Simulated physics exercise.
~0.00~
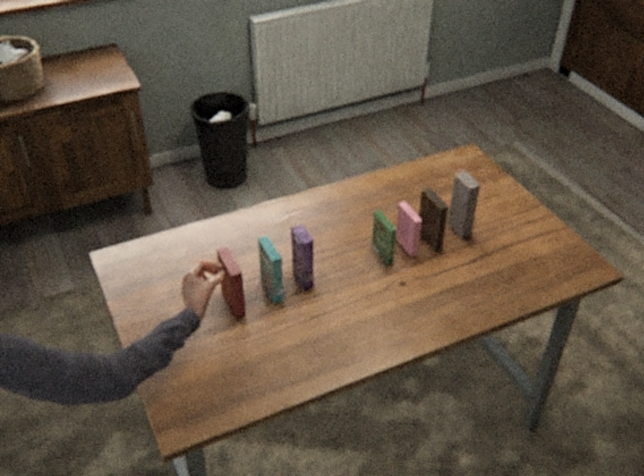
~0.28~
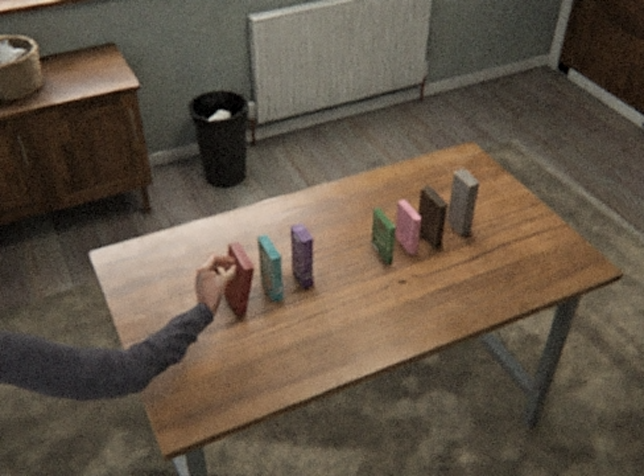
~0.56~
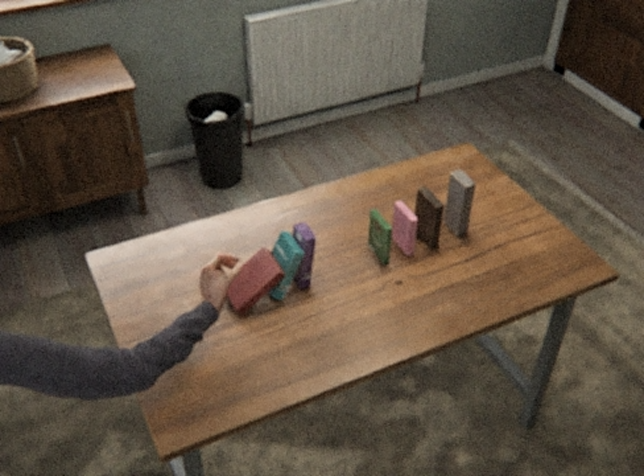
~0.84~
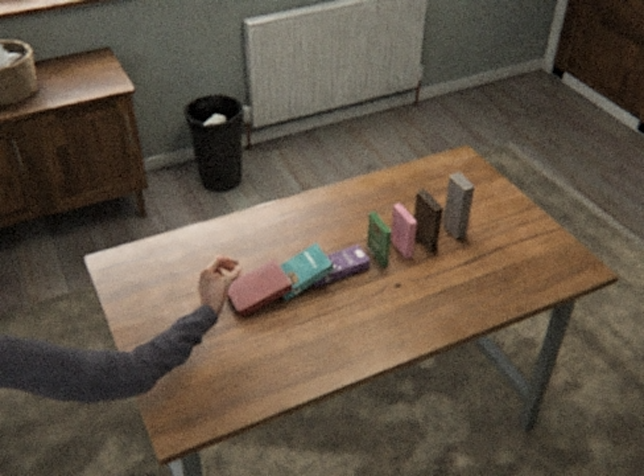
On a wooden table, a hand tipped a red block to the right into a turquoise packet, which knocked over a purple one, and all three ended up lying down while the green, pink, black and grey pieces stayed standing.
